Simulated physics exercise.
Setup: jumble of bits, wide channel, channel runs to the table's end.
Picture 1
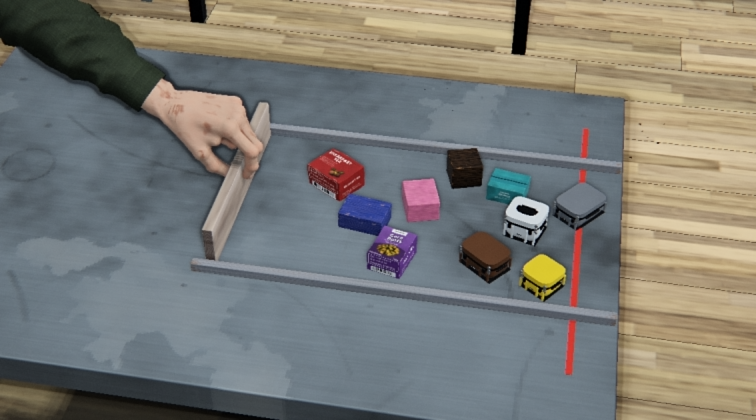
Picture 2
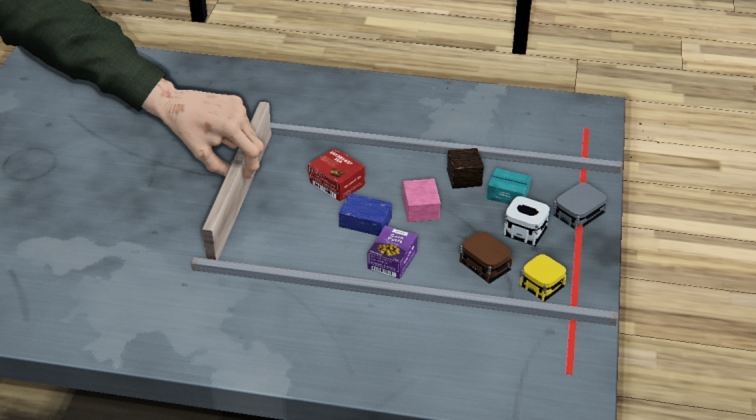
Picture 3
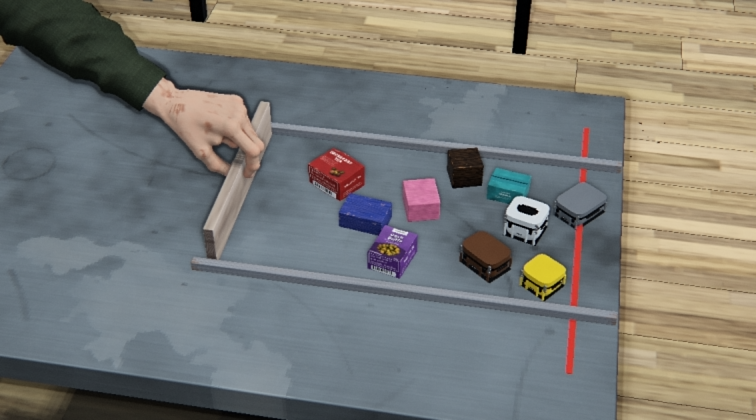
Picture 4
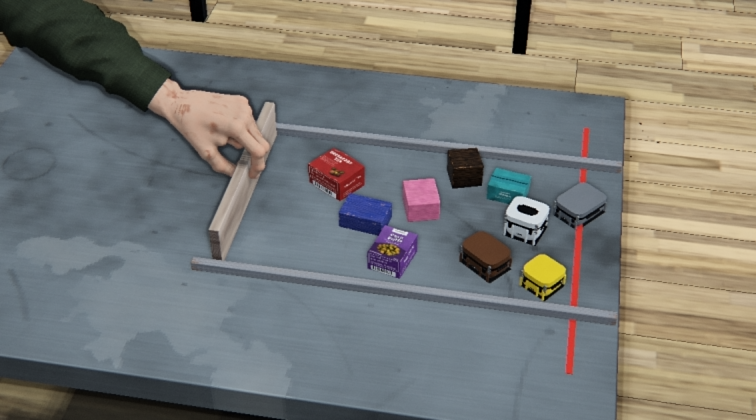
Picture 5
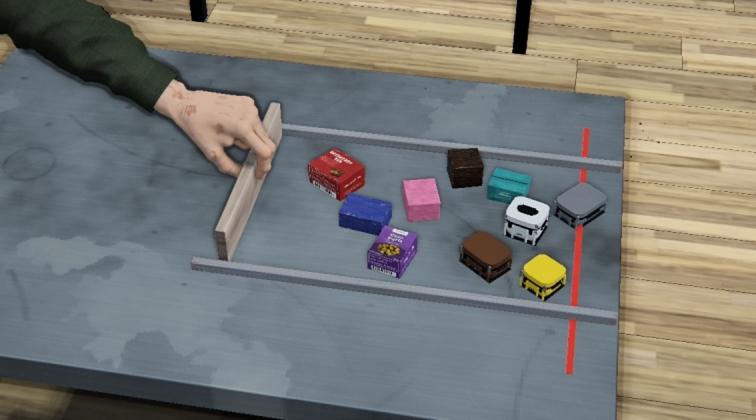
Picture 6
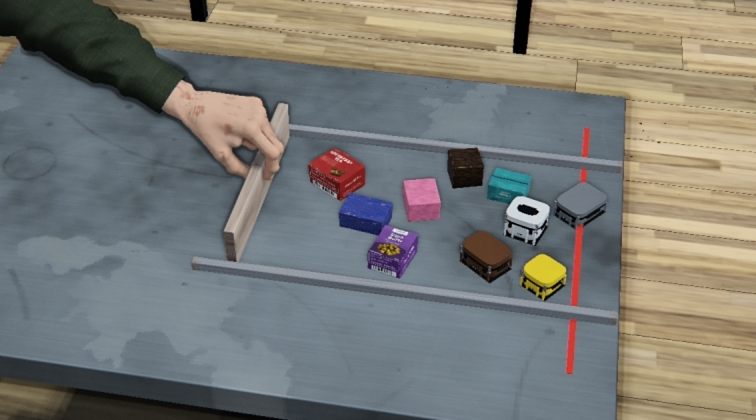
A grey, worn tabletop above a pale wood-plank floor is seen from above at an angle. Between two grey rails, red, blue, purple, pink, dark brown and turquoise boxes lie scattered left of small white, brown, yellow and grey cases, the grey one at a red line. A dark-sleeved arm holds an upright wooden board and slides it slightly right, while the objects and camera stay still.
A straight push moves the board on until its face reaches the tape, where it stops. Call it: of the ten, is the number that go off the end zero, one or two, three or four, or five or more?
Five or more go off.
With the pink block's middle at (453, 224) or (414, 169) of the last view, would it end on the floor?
Results in order - down; still up.
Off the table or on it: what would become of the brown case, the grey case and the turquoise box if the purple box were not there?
In that case the brown case stays where it is, the grey case goes off the edge, the turquoise box goes off the edge.
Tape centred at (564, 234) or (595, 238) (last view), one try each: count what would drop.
In order, 4 then 6.
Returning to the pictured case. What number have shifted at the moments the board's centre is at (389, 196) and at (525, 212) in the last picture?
Counts: 4, 10.
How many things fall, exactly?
The total comes to 6.
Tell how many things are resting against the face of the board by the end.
Contact count: 4.
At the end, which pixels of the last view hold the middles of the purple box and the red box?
Roughly at (595, 275) and at (606, 198), in that order.
Early on, none off yet; grey case at rest near (581, 206); yellow case at rest near (543, 278); white case at rest near (527, 220).
A while later, none off yet; grey case at rest near (581, 206); yellow case at rest near (543, 278); white case travelled a little near (539, 222).
Further along, none off yet; grey case travelled about its own width near (629, 209); yellow case travelled about its own width near (586, 291); white case travelled well along near (624, 233).
Finally, the number that fall off is five or more; lost, pink block, brown case, turquoise box, white case, yellow case and grey case.
